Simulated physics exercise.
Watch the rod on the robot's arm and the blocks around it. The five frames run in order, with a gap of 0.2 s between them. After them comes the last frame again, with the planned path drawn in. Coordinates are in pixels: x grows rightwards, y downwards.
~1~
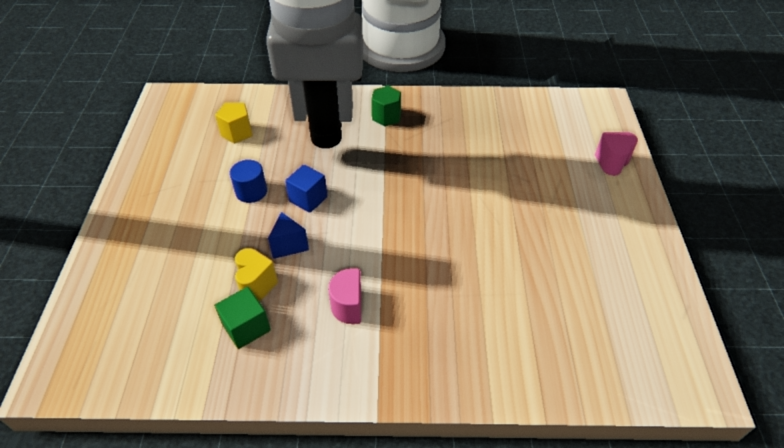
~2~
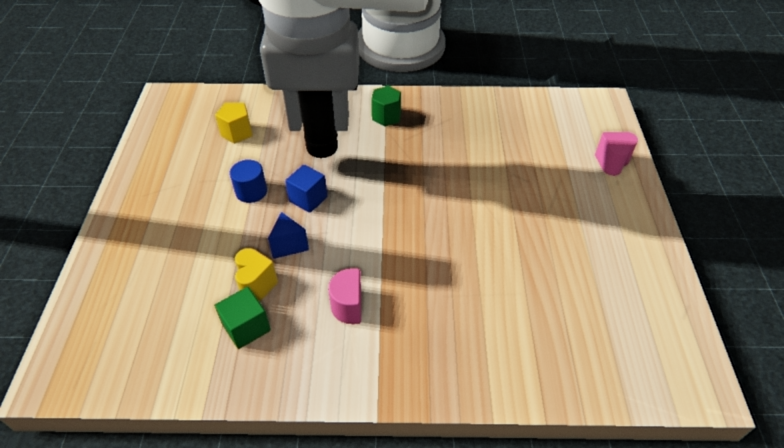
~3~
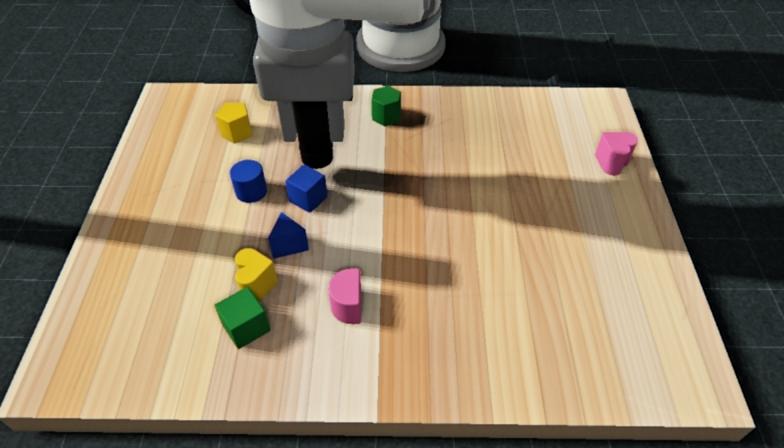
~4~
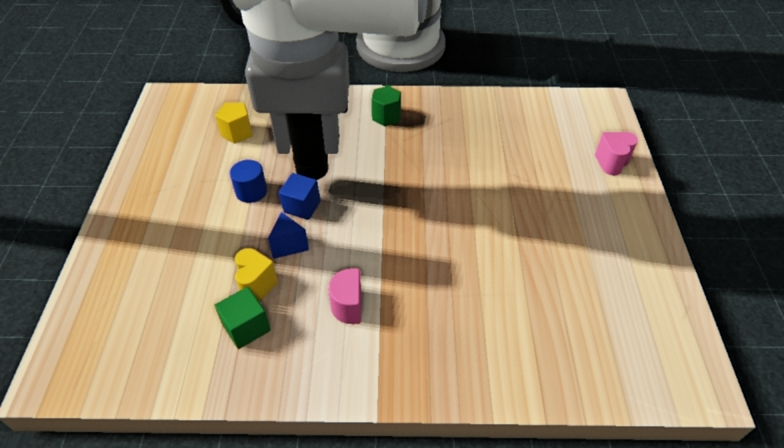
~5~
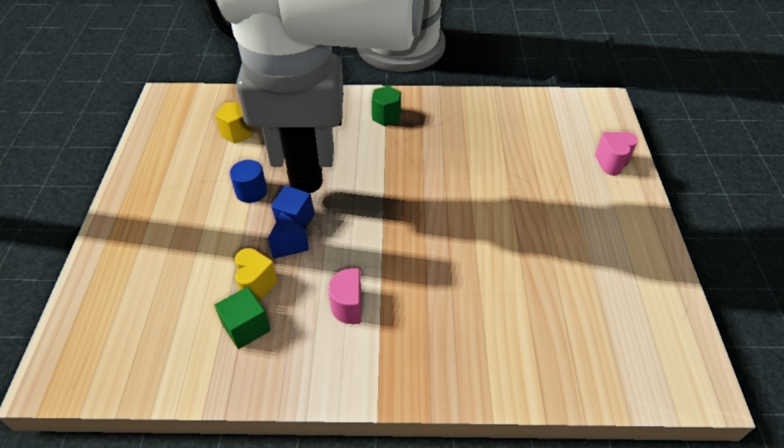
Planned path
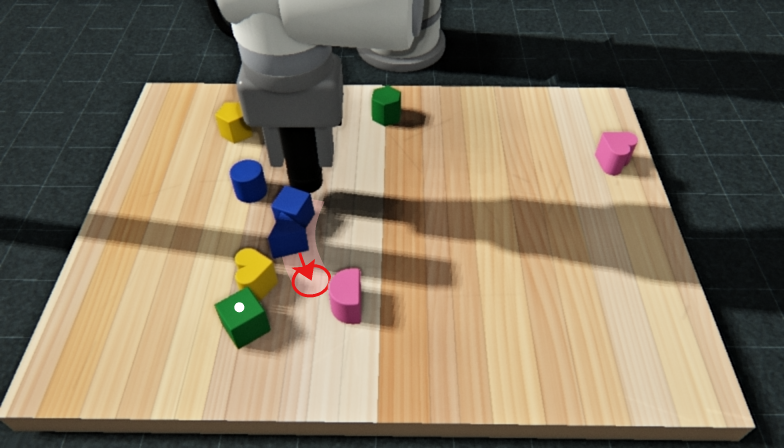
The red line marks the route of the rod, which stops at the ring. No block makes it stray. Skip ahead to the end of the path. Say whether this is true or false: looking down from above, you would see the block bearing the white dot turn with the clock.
The statement is correct.
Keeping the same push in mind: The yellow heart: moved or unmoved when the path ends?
The push reaches it.
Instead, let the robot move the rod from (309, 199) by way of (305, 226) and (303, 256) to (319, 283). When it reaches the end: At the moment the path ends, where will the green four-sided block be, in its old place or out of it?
The green four-sided block moves.
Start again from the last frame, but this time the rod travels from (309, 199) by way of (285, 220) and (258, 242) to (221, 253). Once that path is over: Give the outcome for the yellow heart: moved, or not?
Displaced, by a centimetre or more.
The drawn path runs from (309, 199) over (299, 224) and (300, 252) to (312, 280); the dot is on the green four-sided block.
On the path given first. One third of the way, rod at (296, 210); yellow heart at (248, 270), turned 25° clockwise; blue three-sided block at (278, 251), turned 20° anticlockwise; blue four-sided block at (280, 227).
Two thirds of the way, rod at (297, 238); yellow heart at (241, 274), turned 30° clockwise; blue three-sided block at (274, 283), turned 20° anticlockwise; blue four-sided block at (279, 257).
At the end, rod at (309, 266); green four-sided block at (234, 313), turned 25° clockwise; yellow heart at (241, 277), turned 45° clockwise; blue three-sided block at (273, 311); blue four-sided block at (285, 285), turned 10° clockwise.
